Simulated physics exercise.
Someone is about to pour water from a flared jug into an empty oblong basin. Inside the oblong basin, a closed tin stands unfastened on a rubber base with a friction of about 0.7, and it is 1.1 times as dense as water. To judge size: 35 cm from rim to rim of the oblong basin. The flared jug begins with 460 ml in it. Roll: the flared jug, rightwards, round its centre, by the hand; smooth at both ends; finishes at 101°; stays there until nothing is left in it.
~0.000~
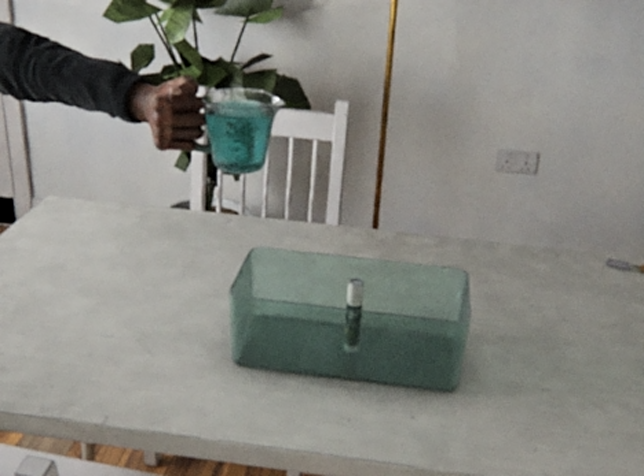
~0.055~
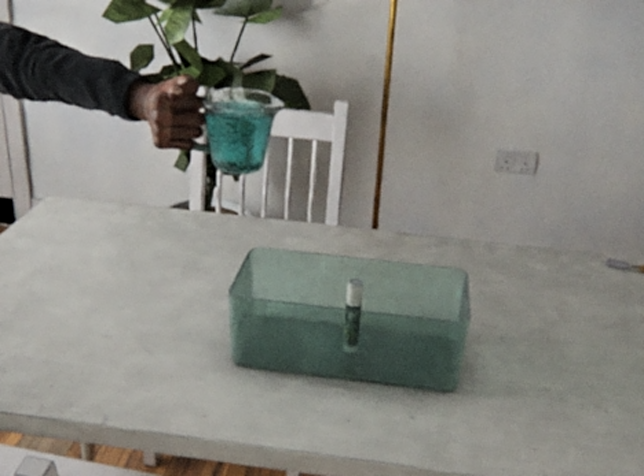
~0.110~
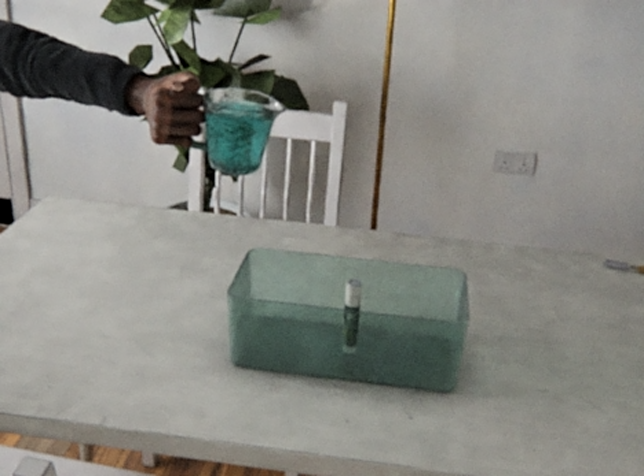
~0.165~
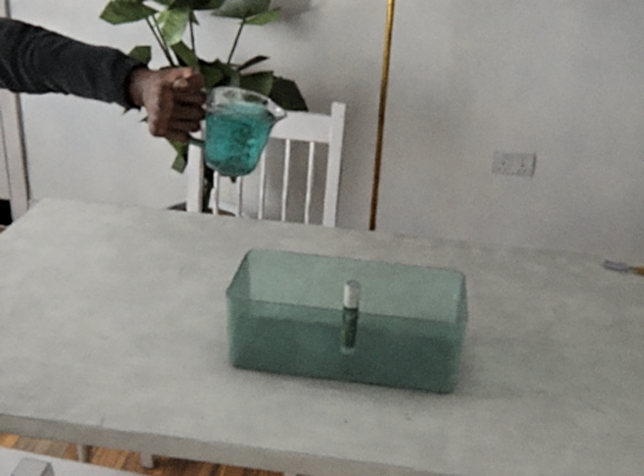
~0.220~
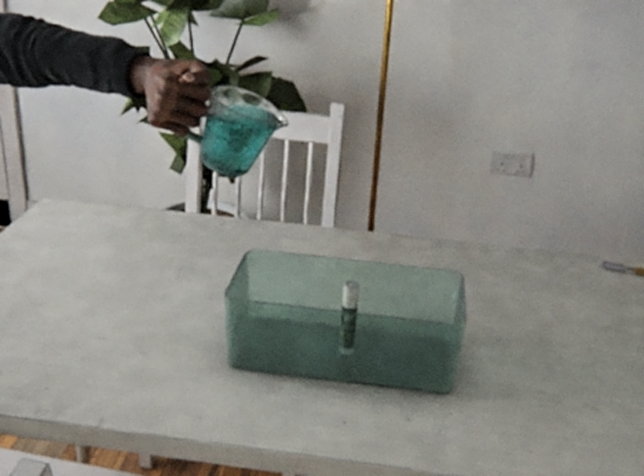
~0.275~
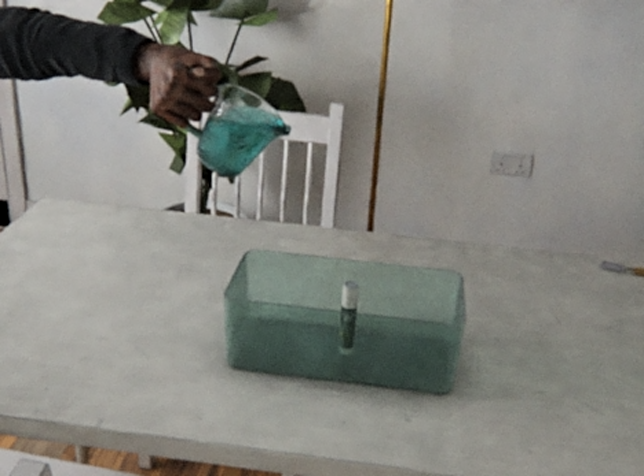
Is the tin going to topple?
You'll see it capsize.
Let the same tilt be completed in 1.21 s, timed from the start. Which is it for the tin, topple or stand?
Outcome - the tin comes down.
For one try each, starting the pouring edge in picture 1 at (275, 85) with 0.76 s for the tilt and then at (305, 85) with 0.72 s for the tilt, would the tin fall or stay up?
The tin stays vertical the first time and overturns the second time.
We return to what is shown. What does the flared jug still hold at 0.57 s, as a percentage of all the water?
At that time about 50 in a hundred parts are still held.
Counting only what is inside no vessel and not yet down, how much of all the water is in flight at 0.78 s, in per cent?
About 26 percent.
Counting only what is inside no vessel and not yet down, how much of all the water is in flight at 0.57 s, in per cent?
Some 38 % is the figure.
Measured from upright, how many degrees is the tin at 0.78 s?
The tilt comes to near 15°.
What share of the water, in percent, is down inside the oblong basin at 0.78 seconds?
About 66 per cent.
Then, 0.57 s in, the tilt is 87° and 50 per cent is still to pour; the tin stands where it began.
Then, 0.78 s in, the tilt is 101° and 9 per cent is still to pour; the tin leans 13°.
Then, 1.01 s in, the tilt is 101° and 0 per cent is still to pour; the tin lies on its side.
Then, 1.25 s in, the tilt is 101° and 0 per cent is still to pour; the tin lies on its side.
Finally, the tin lies on its side.
